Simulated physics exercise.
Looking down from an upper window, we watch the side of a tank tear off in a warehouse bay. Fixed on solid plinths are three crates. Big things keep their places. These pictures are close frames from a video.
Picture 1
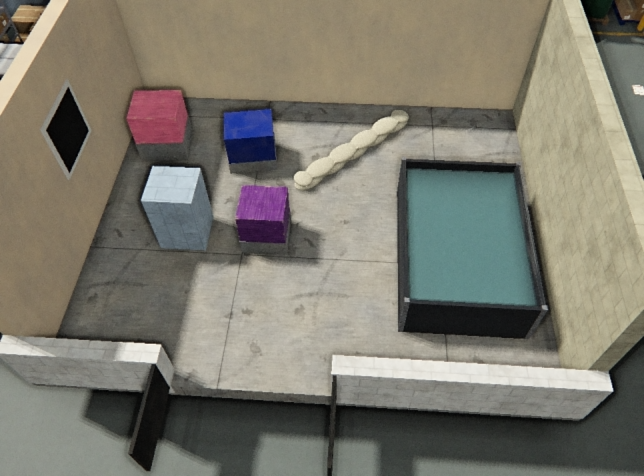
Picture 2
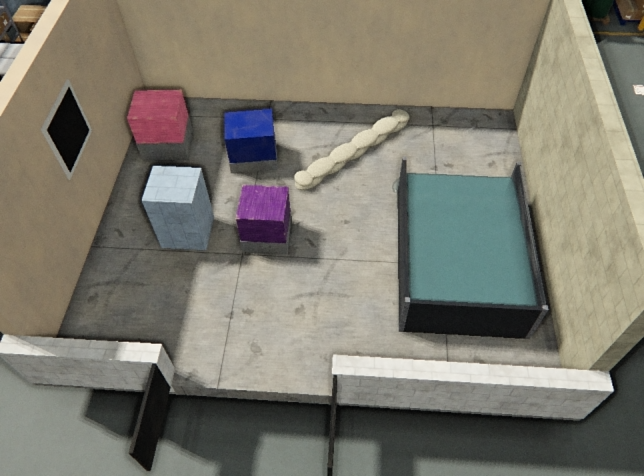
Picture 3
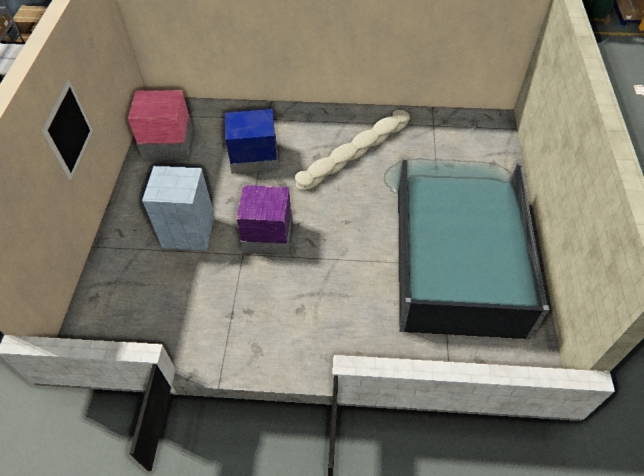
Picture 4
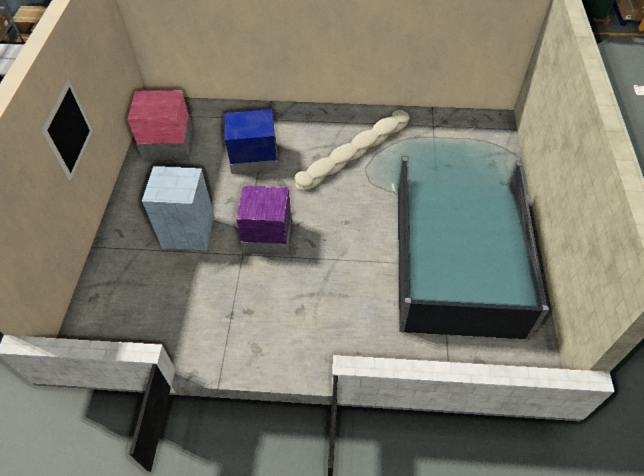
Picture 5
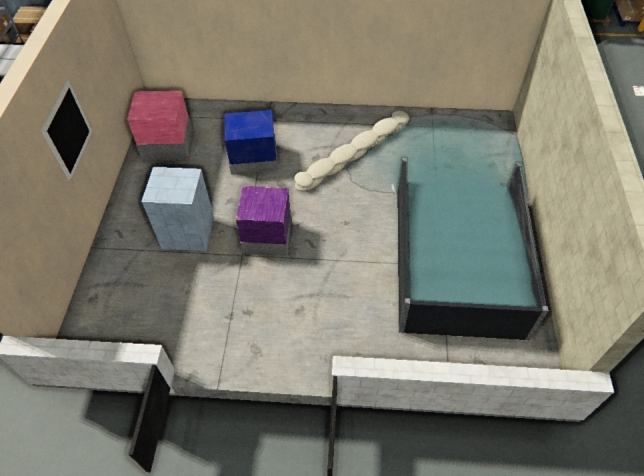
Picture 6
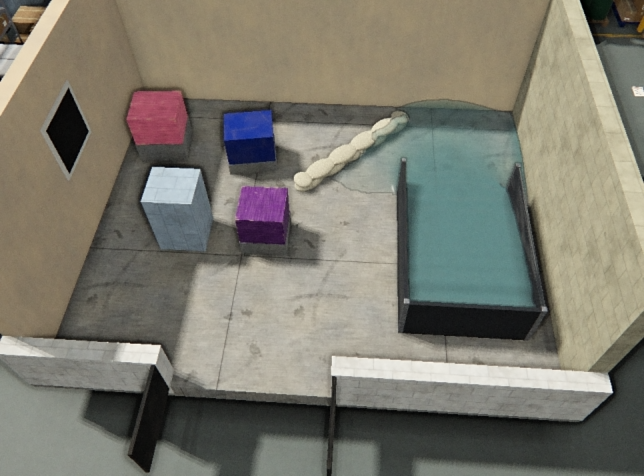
In a walled warehouse bay seen from above, a dark-sided tank of still teal water sits right of four colored blocks and a pale twisted rope-like piece. The tank's far side disappears, and water pours out through the gap, spreading across the floor to the twisted piece and toward the back wall.
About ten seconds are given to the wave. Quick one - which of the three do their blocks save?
In the end the blue crate has a tall enough plinth. The purple crate has a tall enough plinth. The pink crate has a tall enough plinth.
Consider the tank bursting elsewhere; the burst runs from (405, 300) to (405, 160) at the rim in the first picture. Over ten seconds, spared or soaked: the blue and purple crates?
Blue crate: Overtopped; purple crate: Overtopped.
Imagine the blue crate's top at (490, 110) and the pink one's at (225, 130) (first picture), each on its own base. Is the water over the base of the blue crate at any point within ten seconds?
The blue crate: Reached.
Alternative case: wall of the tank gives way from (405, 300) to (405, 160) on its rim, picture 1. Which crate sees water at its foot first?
My pick is the purple one.
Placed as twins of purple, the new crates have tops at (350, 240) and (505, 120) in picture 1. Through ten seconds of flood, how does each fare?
Taken as listed, the first never gets reached and the second does get flooded.
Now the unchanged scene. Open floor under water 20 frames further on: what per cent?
I'd say 55 per cent.
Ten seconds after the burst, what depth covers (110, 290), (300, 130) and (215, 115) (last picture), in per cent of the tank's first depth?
In turn 4, 6 and 8 in a hundred.
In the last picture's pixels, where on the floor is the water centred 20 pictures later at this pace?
About (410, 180) in the last view.
A moment on, water covers 20 % of the floor; the blue crate not reached, the purple crate not reached, the pink crate not reached.
Next, water covers 30 % of the floor; the blue crate water round its plinth, the purple crate water round its plinth, the pink crate not reached.
Then, water covers 55 % of the floor; the blue crate water round its plinth, the purple crate water round its plinth, the pink crate water round its plinth.
Later, water covers 85 % of the floor; the blue crate water round its plinth, the purple crate water round its plinth, the pink crate water round its plinth.
In the end, water covers 95 % of the floor; the blue crate stayed above the water, the purple crate stayed above the water, the pink crate stayed above the water.
